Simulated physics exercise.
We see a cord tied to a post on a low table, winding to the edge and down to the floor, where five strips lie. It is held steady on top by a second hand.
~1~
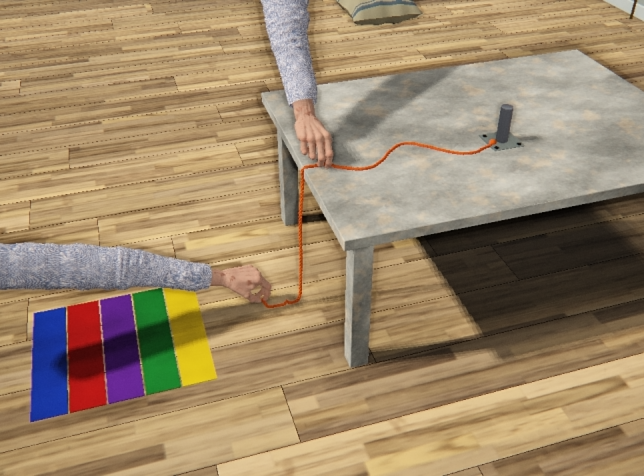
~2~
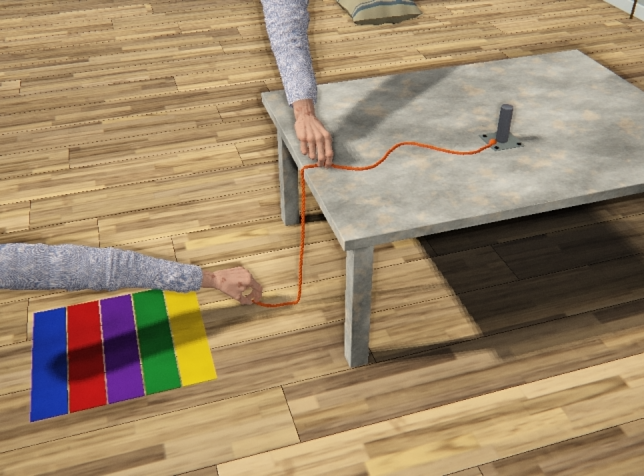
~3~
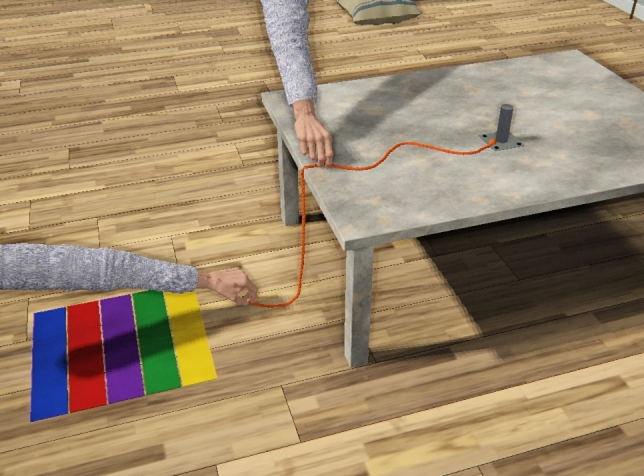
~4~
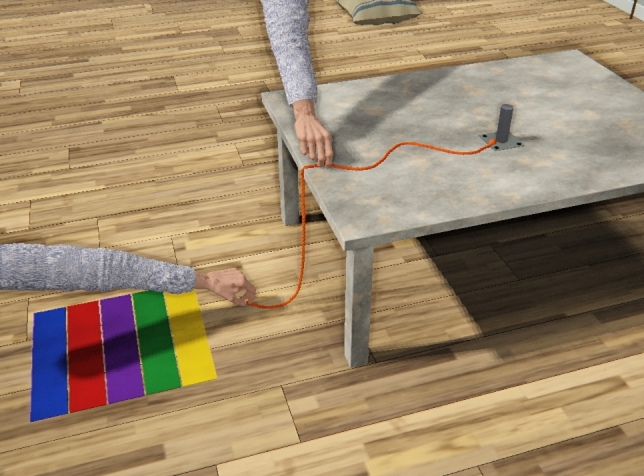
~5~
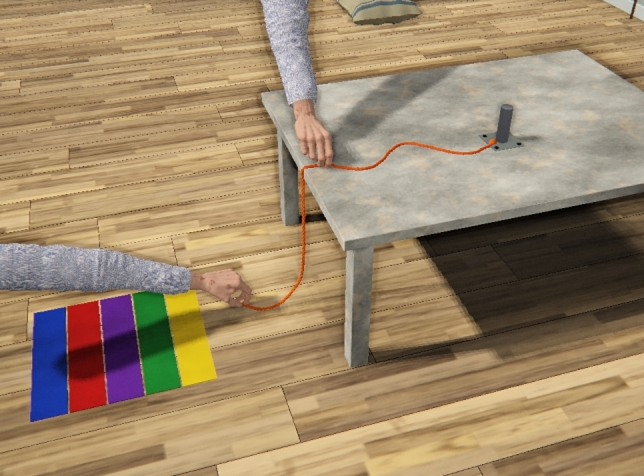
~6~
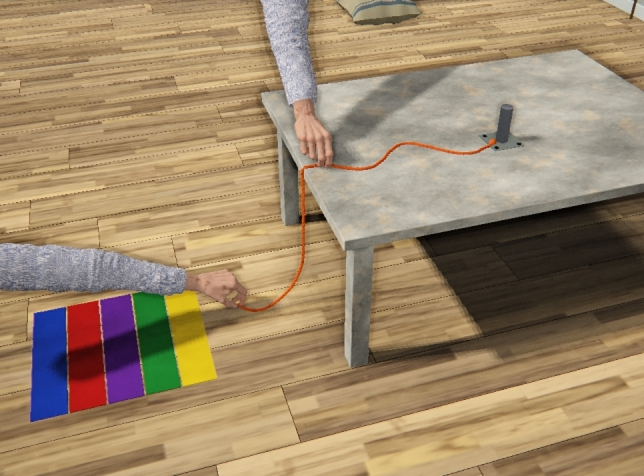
Two arms in grey sleeves reach into a wood-floored room seen from above, one hand resting at the near-left edge of a low grey table, the other low at left holding an orange cord's end. The cord winds from a dark post to the edge and down, beside blue, red, purple, green and yellow strips. The lower hand shifts slightly left, drawing the cord's end along, while all else, camera included, stays still.
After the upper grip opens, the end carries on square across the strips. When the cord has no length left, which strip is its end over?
The purple strip.
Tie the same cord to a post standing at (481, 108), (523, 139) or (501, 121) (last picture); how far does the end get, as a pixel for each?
Respectively (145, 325), (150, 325) and (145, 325).
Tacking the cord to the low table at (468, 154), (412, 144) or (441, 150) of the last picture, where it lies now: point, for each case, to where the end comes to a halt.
(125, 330), (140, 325), (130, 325).
Soon after, end near (183, 315); over yellow.
Then, end near (142, 324); over green.
At full stretch, end near (117, 329); over purple. It gets as far as the purple strip.
